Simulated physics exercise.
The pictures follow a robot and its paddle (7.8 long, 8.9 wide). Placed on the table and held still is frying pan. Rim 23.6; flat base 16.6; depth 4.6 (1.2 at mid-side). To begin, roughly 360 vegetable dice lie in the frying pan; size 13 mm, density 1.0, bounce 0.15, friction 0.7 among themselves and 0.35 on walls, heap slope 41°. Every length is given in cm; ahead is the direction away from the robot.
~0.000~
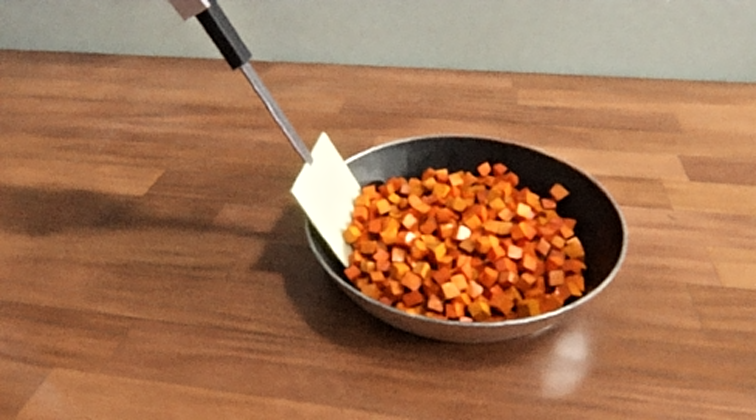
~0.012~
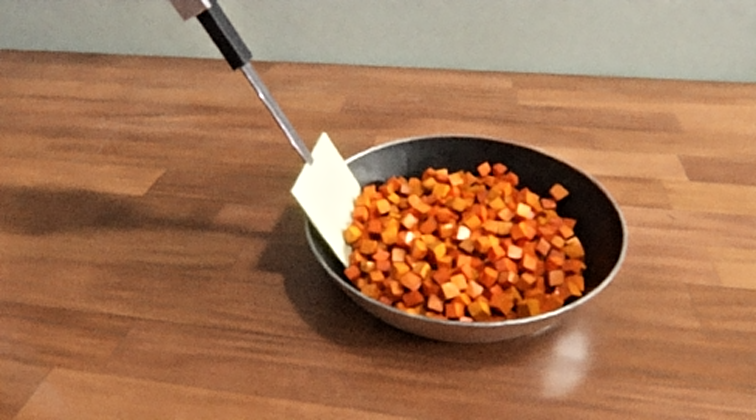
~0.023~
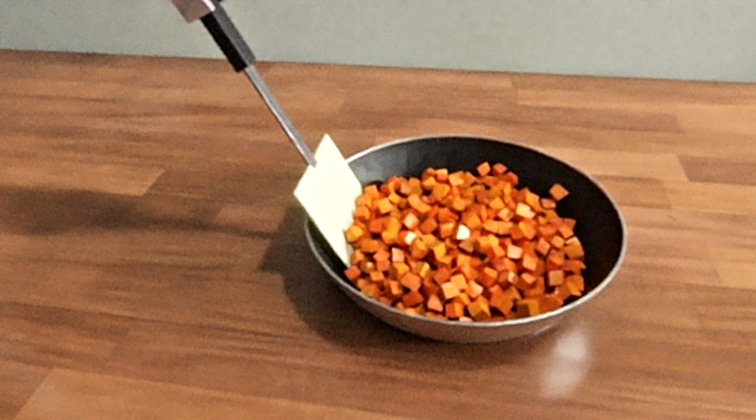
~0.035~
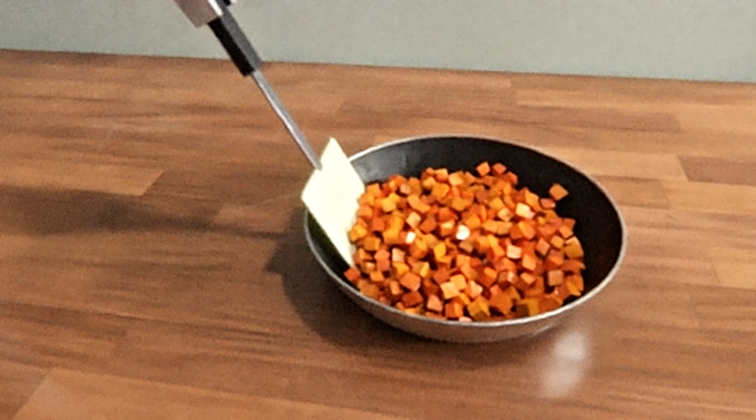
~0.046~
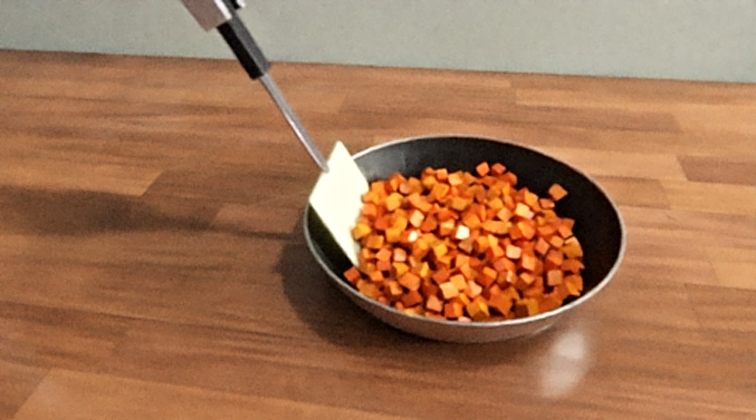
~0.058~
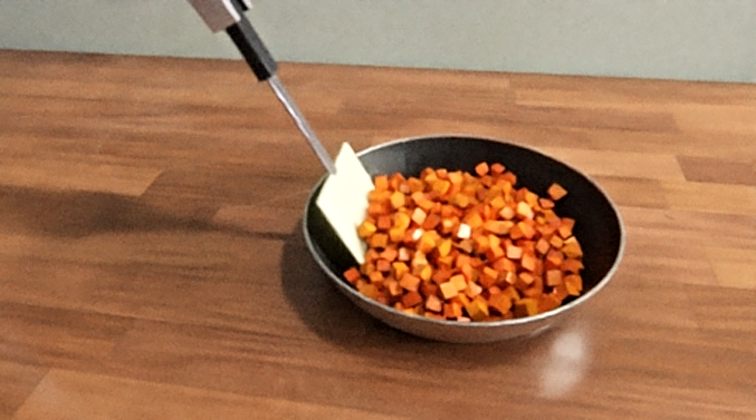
A pale paddle held by a robot slides slightly right through orange vegetable dice in a frying pan.
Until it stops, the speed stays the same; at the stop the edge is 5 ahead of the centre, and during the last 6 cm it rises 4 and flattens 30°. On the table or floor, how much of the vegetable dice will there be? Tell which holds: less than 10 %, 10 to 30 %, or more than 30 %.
What holds is less than 10 %.
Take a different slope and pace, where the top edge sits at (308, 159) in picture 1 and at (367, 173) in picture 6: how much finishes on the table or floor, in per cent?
Some 25 percent ends up on the table or floor.
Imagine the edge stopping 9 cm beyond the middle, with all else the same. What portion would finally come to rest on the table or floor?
Changed stop: Approx. 40 %.
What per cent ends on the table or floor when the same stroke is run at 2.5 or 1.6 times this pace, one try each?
I'd say near 30 and then near 15 per cent.
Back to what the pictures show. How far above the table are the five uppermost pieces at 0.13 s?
I'd put it close to 5 cm.
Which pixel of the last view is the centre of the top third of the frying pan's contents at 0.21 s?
Centre: Roughly (561, 215) in the last picture.
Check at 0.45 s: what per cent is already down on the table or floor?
That would be near 5 per cent, give or take.
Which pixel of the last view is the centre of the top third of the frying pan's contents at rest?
You'll find it at about (565, 214).
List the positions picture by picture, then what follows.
In the first picture, paddle top edge at (308, 159), sloping 62°; upper third of the load around (463, 229), from x 350 to 575, top at y 170; 359 in the frying pan.
In the second picture, paddle top edge at (308, 160), sloping 62°; upper third of the load around (463, 229), from x 350 to 575, top at y 170.
In the third picture, paddle top edge at (311, 162), sloping 62°; upper third of the load around (462, 229), from x 355 to 575, top at y 170.
In the fourth picture, paddle top edge at (318, 165), sloping 62°; upper third of the load around (462, 227), from x 355 to 575, top at y 170.
In the fifth picture, paddle top edge at (325, 168), sloping 62°; upper third of the load around (454, 228), from x 355 to 575, top at y 170.
In the sixth picture, paddle top edge at (332, 170), sloping 62°; upper third of the load around (454, 225), from x 355 to 575, top at y 170; 359 in the frying pan.
After 0.13 s, sloping 62°, highest piece 5 above the table; 359 in the frying pan.
After 0.21 s, sloping 48°, highest piece 7 above the table; 355 in the frying pan, 4 on the blade or in flight.
After 0.45 s, sloping 32°, highest piece 7 above the table; 342 in the frying pan, 15 on the table or floor, 2 on the blade or in flight.
After 1.50 s, sloping 32°, highest piece 7 above the table; 342 in the frying pan, 17 on the table or floor.
At rest, 342 in the frying pan, 17 on the table or floor. That is 5 % on the table or floor.
